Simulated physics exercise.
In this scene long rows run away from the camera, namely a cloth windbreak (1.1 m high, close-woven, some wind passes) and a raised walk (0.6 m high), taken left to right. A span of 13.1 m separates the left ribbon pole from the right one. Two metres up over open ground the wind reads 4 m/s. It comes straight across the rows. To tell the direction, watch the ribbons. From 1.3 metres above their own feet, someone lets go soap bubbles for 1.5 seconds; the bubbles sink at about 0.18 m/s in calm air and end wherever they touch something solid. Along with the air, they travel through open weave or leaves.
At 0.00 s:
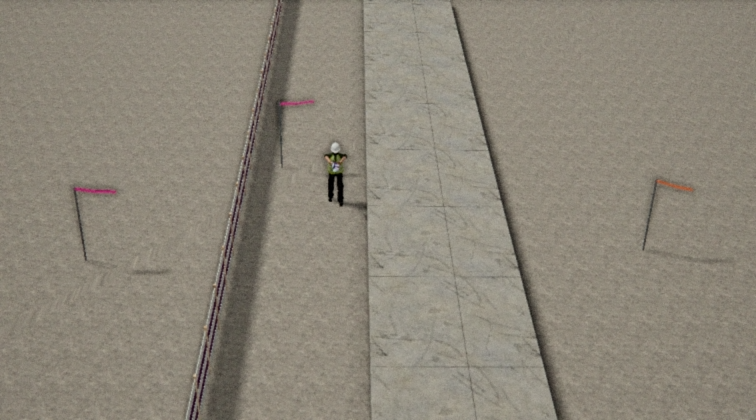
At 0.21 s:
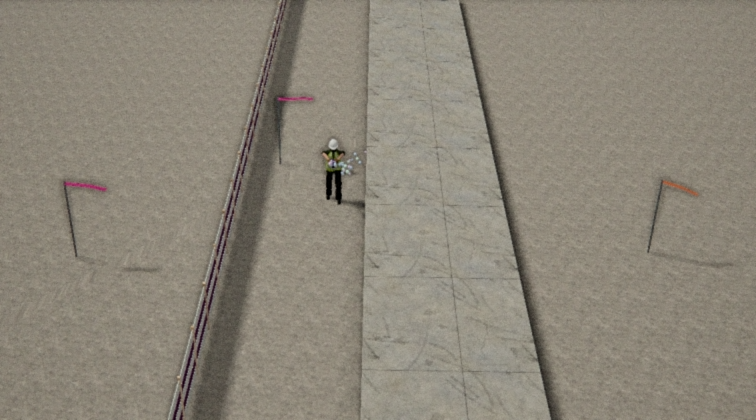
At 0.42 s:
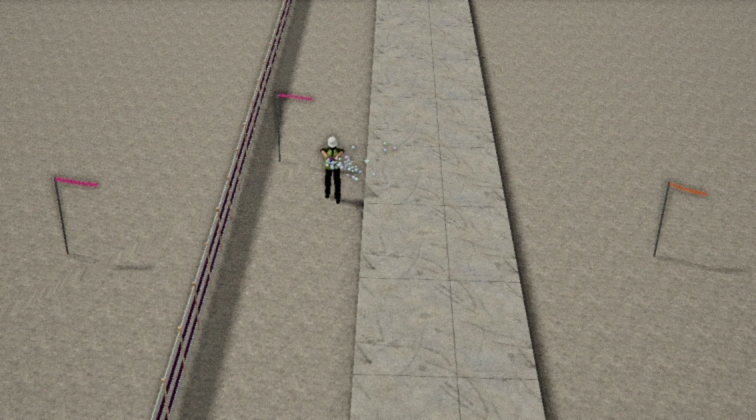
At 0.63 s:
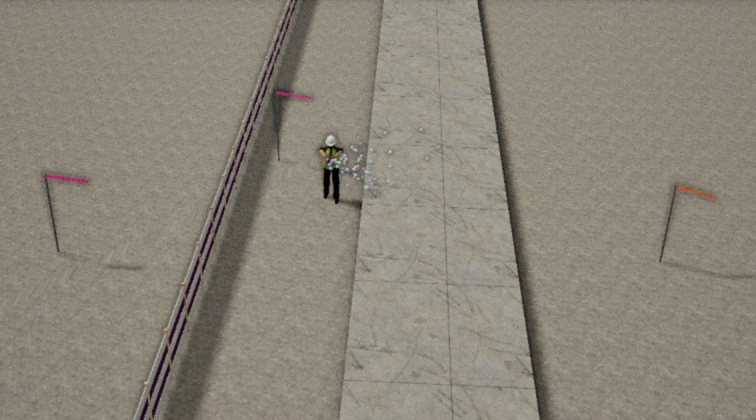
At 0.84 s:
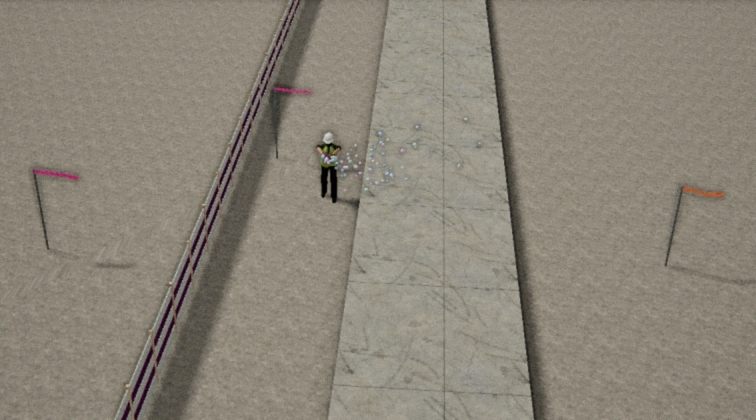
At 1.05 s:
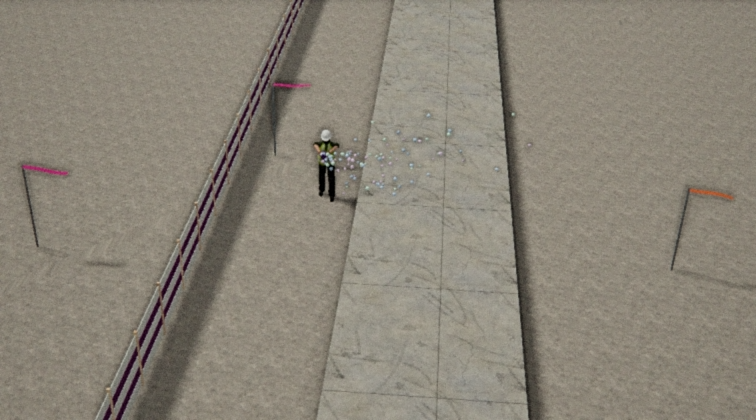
A person in a white helmet, yellow-and-black top and dark trousers stands on bare grey-brown ground, seen from high above, between a long purplish windbreak at left and a pale raised walk. Two pink ribbons on poles stream rightward at left, an orange one at right. Small pale bubbles leave the person and spread rightward across the walk as the view shifts slightly.
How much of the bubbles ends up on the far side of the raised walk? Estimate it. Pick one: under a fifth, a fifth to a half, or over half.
Over half.
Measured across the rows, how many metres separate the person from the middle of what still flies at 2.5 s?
It comes to roughly 3.5 m.
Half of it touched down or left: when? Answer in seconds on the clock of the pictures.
6.5 s.
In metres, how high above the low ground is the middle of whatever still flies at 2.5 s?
Middle height: Approx. 1.2 m.
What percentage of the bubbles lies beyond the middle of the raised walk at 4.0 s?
Share: Around 80 percent.
After 2.5 s, 64 % is beyond the raised walk; 15 % has touched down or left; the middle of what still flies is 1.2 m above the low ground, near (478, 171).
After 4.0 s, 81 % is beyond the raised walk; 30 % has touched down or left; the middle of what still flies is 1.1 m above the low ground, near (654, 184).
After 8.0 s, 82 % is beyond the raised walk; 58 % has touched down or left.
After 20.0 s, 82 % is beyond the raised walk; 100 % has touched down or left.
After 45.0 s, 82 % is beyond the raised walk; 100 % has touched down or left.
